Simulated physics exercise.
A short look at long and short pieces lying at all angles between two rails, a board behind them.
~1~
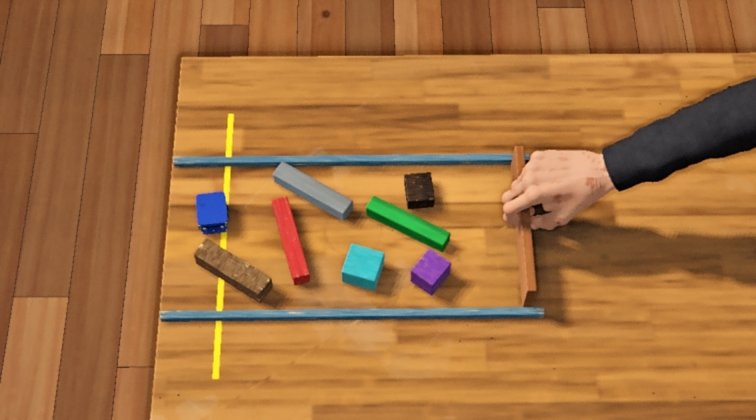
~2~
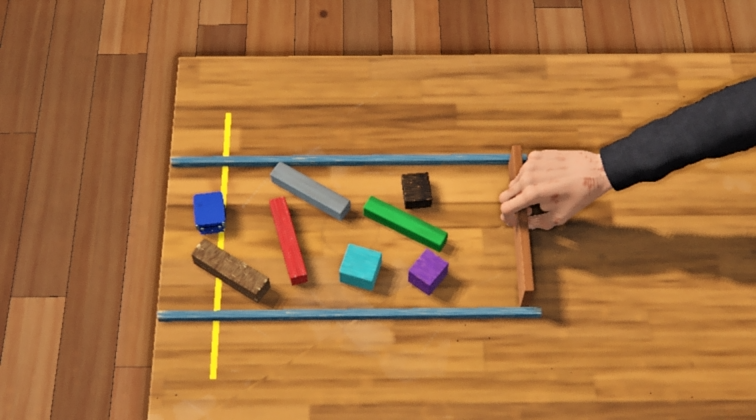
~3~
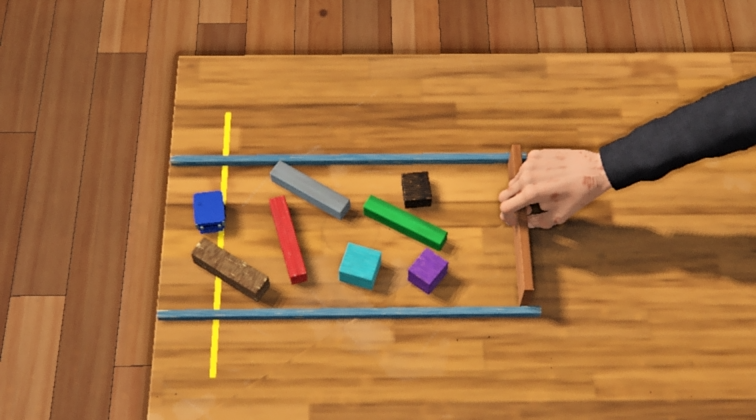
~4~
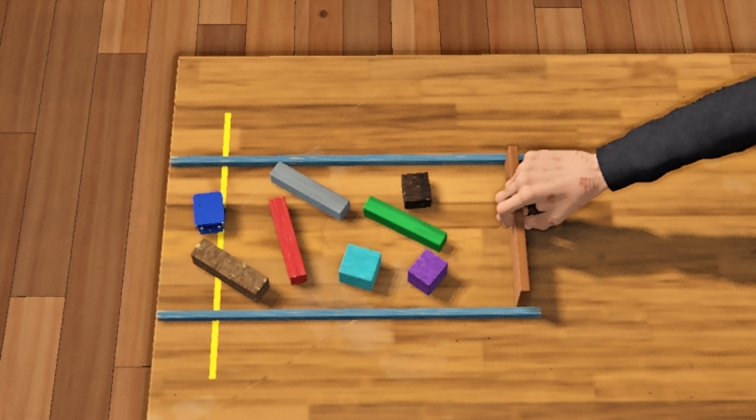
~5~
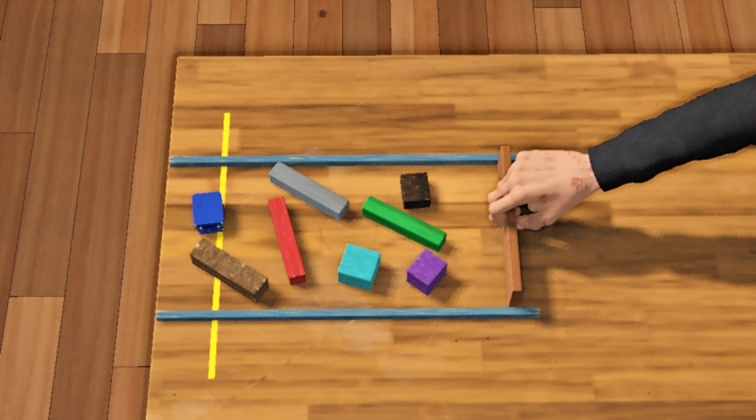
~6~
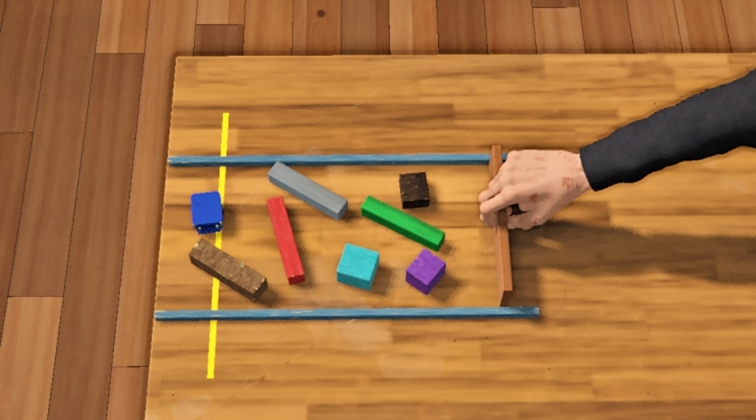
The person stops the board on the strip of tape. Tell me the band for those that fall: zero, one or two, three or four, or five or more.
Here the number that fall off is three or four.
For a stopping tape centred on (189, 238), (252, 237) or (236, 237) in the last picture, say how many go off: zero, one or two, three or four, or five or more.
Taking them in turn, more than four; not one; one to two.
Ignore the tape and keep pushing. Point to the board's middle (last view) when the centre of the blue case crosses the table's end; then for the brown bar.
About (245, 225), and (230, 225) for the other.
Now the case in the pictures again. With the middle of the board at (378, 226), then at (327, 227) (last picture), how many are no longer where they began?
By then 5, and 7.
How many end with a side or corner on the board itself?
In contact: 3.
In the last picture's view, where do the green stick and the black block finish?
The green stick stops around (195, 232); the black block around (208, 190).
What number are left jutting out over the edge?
1 of them.
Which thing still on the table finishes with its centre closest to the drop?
Foremost is the turquoise block.
A little later, none off yet; blue case at rest near (208, 213); brown bar at rest near (228, 270); red bar at rest near (286, 240).
Next, none off yet; blue case at rest near (208, 213); brown bar moving near (225, 273); red bar shifted a little near (264, 240).
Later still, none off yet; blue case shifted about its own width near (180, 207); brown bar shifted about its own width near (179, 282); red bar shifted about its own width near (197, 230).
When it is over, the number that fall off is three or four; down, grey stick, red bar, brown bar and blue case.
